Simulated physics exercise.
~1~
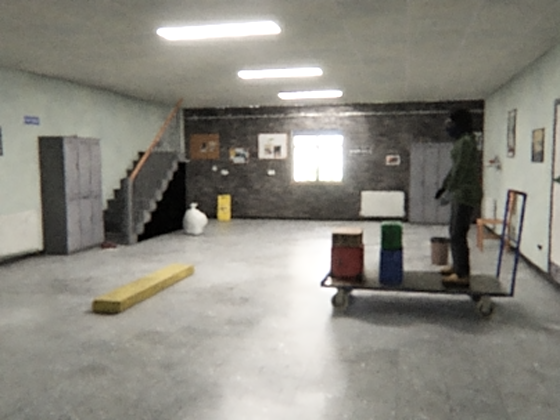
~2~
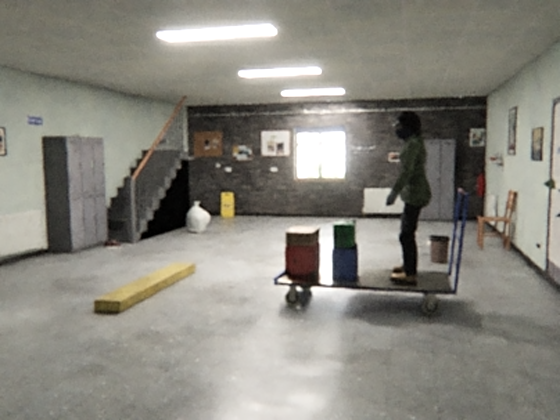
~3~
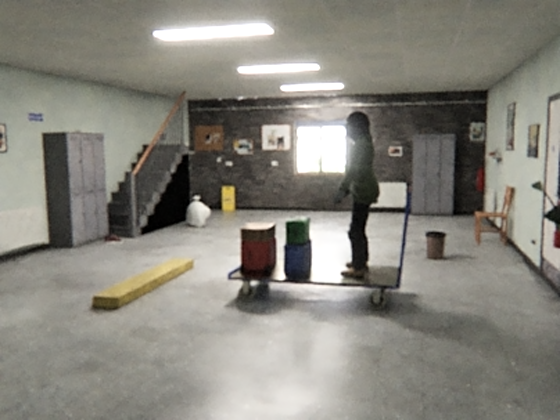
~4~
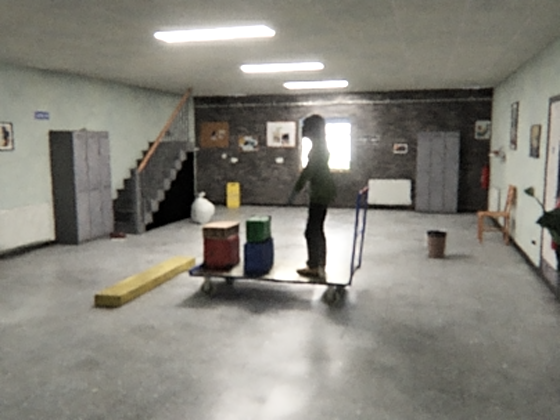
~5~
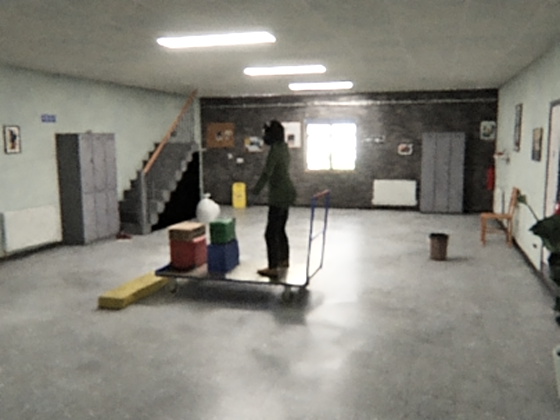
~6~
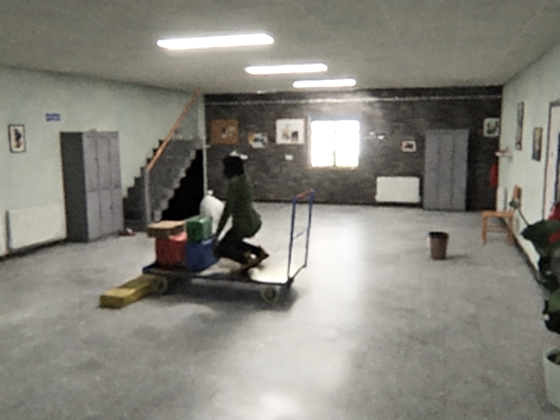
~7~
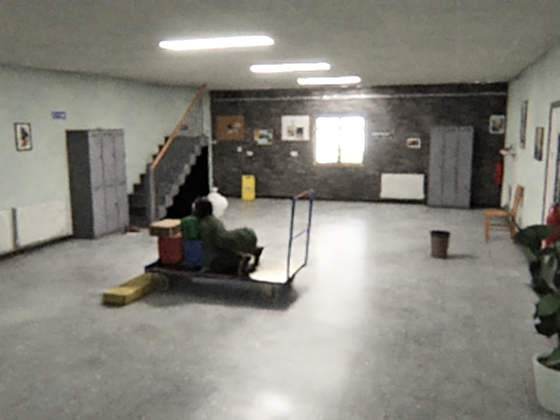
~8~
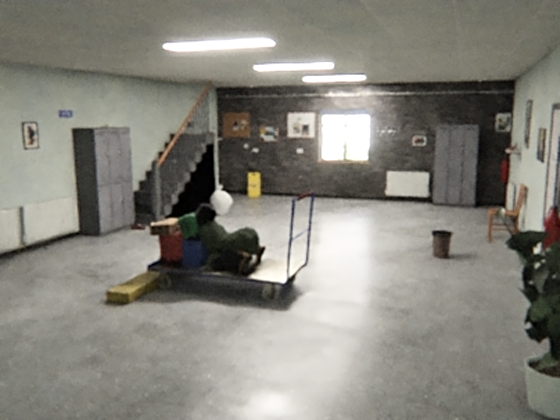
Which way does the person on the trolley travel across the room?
The person travels to the left, riding on the trolley toward the yellow beam.
